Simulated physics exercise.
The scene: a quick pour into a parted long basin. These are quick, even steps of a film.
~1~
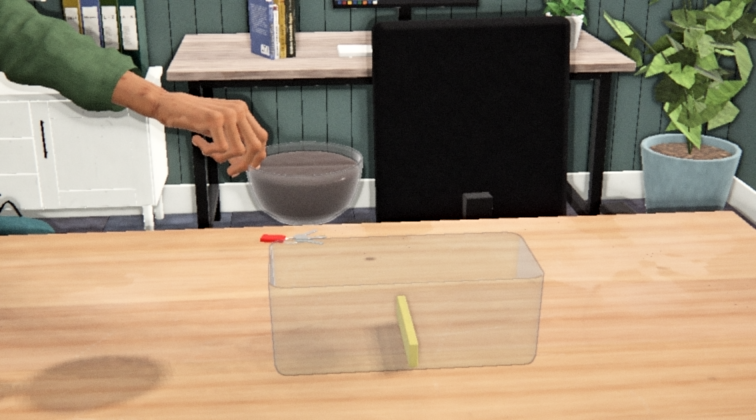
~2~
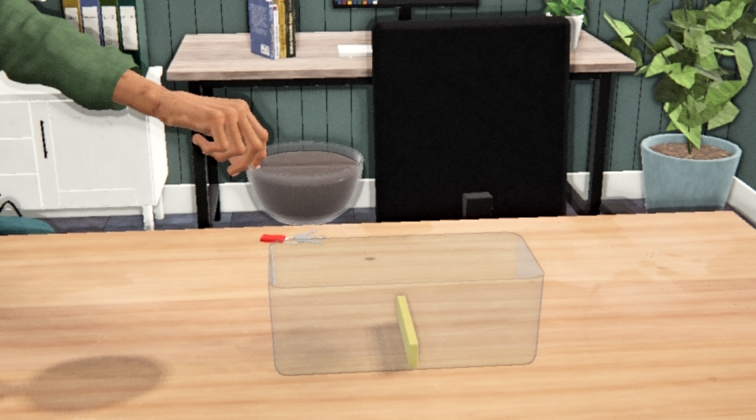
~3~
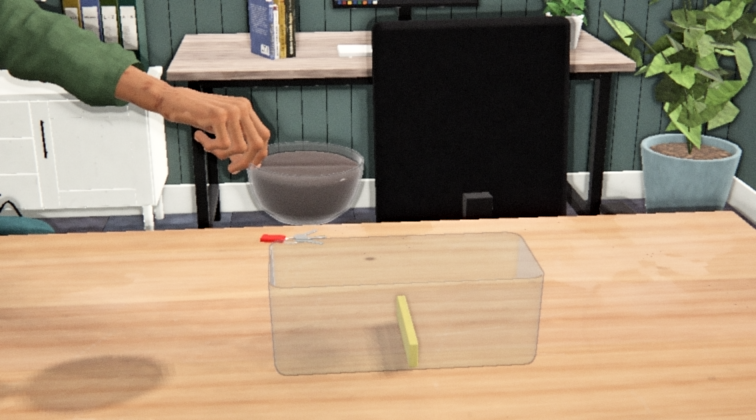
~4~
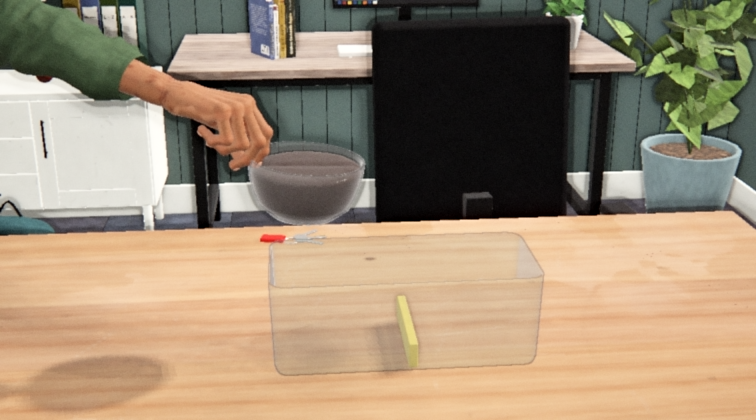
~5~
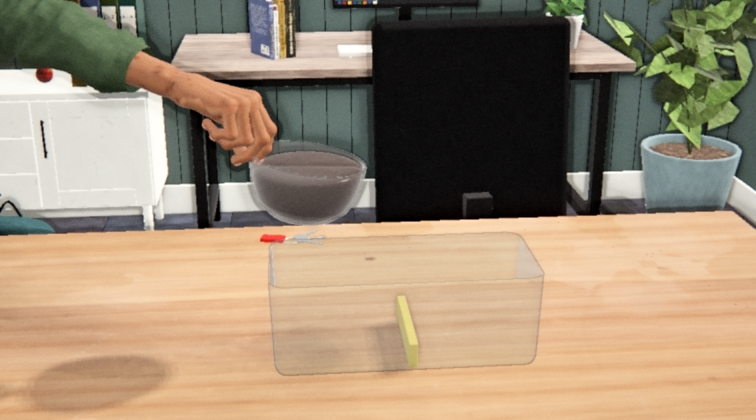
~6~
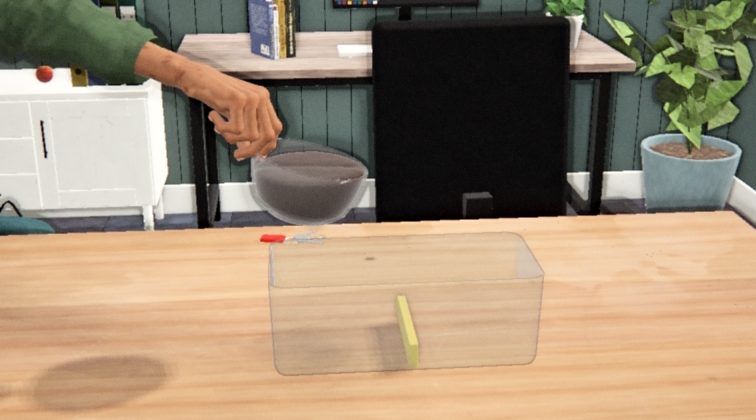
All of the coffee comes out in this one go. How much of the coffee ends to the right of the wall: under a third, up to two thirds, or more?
It comes to between a third and two thirds.
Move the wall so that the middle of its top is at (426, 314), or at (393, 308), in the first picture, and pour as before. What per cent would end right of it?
Near 20 % and 70 %.
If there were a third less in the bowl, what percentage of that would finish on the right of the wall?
Some 35 per cent.
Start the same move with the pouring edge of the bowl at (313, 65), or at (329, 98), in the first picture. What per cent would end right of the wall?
The first gives 25 %, the second 35 %.
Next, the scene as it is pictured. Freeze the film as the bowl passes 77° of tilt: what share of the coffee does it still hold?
Some 35 per cent.
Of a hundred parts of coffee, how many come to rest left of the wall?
Near 45 %.
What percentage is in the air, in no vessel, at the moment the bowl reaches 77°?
Roughly 30 in a hundred.
A moment on, the bowl is tipped on its side and 35 per cent is still to pour, 8 is left of the wall and 26 right of it.
Next, the bowl is tipped right over and 0 per cent is still to pour, 44 is left of the wall and 54 right of it.
Then the bowl is tipped right over and 0 per cent is still to pour, 44 is left of the wall and 55 right of it.
Later the bowl is tipped right over and 0 per cent is still to pour, 44 is left of the wall and 55 right of it.
In the end 44 per cent lies left of the wall, 55 right of it and 0 outside.
